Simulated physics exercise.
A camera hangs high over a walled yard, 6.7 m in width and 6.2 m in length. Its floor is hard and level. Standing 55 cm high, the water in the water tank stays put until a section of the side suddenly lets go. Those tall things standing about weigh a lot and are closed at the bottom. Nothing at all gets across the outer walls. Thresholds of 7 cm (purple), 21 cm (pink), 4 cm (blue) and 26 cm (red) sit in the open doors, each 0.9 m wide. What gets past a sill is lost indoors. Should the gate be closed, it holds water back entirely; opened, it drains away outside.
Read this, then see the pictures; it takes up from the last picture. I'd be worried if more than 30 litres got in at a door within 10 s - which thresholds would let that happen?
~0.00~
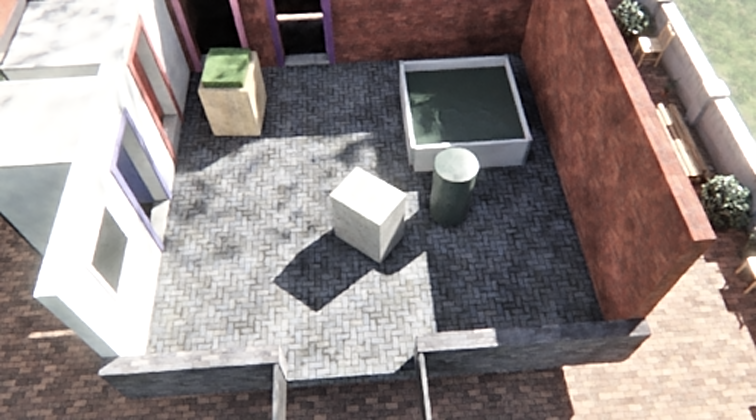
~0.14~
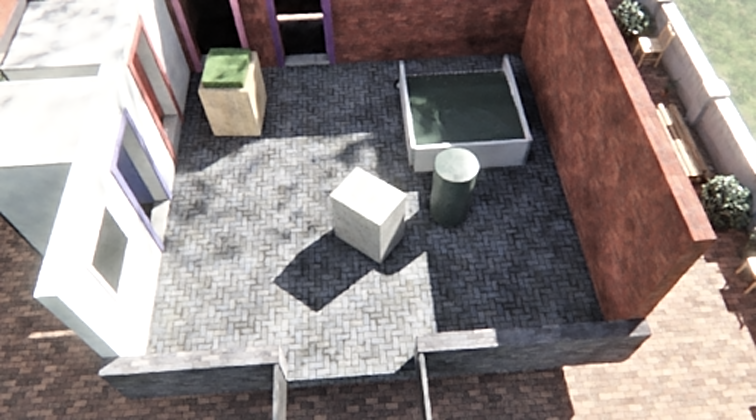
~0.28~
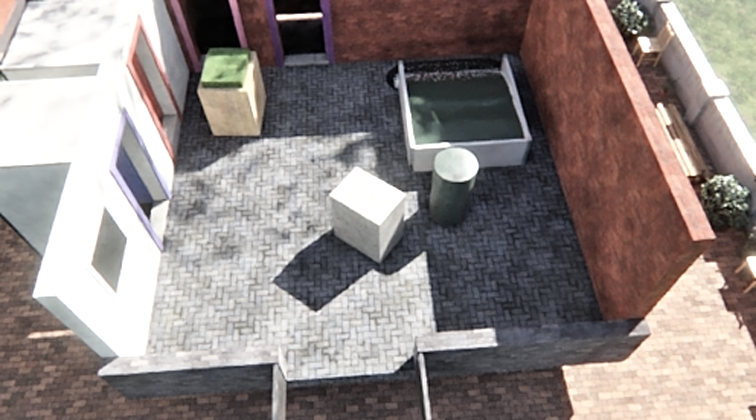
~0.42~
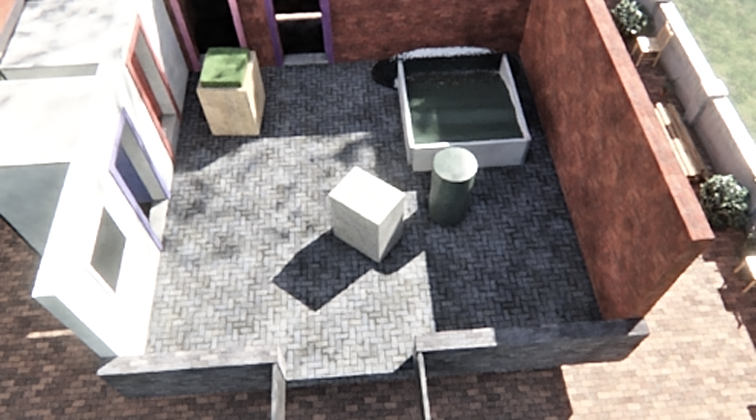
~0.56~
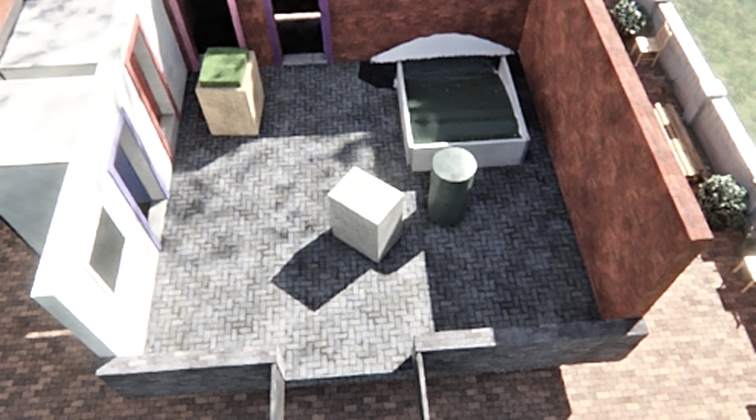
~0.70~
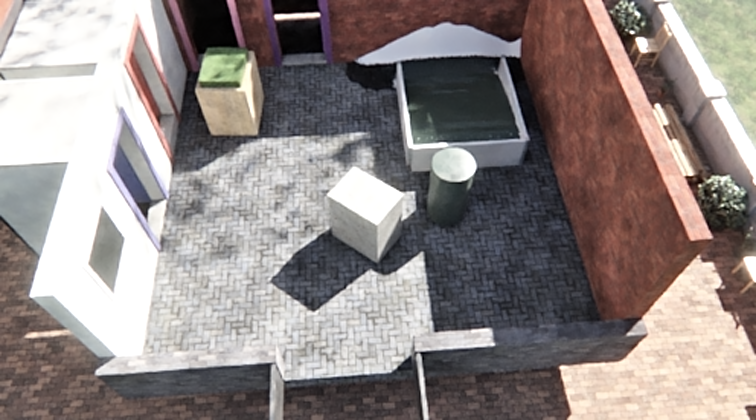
Result: Purple door: Lags behind the figure; pink door: Lags behind the figure; blue door: Lags behind the figure; red door: Lags behind the figure.
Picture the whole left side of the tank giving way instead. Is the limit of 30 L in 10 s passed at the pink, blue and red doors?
Door pink stays within, door blue goes beyond, door red stays within.
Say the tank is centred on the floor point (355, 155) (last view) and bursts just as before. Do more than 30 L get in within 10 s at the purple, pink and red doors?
Well, purple ends up beyond the mark, pink ends up inside the mark and red ends up inside the mark.
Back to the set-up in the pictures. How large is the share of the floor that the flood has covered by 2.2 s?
Covered: Roughly 25 per cent.
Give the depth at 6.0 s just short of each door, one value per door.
Centimetres: Purple 4 / pink 11 / blue 3 / red 5.
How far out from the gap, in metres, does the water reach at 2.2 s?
Distance: Approx. 5.0 m.
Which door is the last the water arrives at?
The blue one.
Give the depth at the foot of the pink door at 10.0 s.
8.0 cm.
After 1.4 s water covers 10 % of the floor and is deepest (48 cm) near (508, 55); purple door 5 cm at the sill, 0 L in, pink door not reached, blue door not reached, red door not reached.
After 2.2 s water covers 25 % of the floor and is deepest (39 cm) near (510, 61); purple door 8 cm at the sill, 0 L in, pink door 4 cm at the sill, 0 L in, blue door not reached, red door not reached.
After 3.5 s water covers 45 % of the floor and is deepest (26 cm) near (606, 339); purple door 6 cm at the sill, 1 L in, pink door 14 cm at the sill, 0 L in, blue door not reached, red door 4 cm at the sill, 0 L in.
After 6.0 s water covers 80 % of the floor and is deepest (19 cm) near (432, 72); purple door 4 cm at the sill, 1 L in, pink door 11 cm at the sill, 0 L in, blue door 3 cm at the sill, 1 L in, red door 5 cm at the sill, 0 L in.
After 10.0 s water covers 90 % of the floor and is deepest (10 cm) near (606, 339); purple door 4 cm at the sill, 2 L in, pink door 8 cm at the sill, 0 L in, blue door 7 cm at the sill, 1 L in, red door 4 cm at the sill, 0 L in.
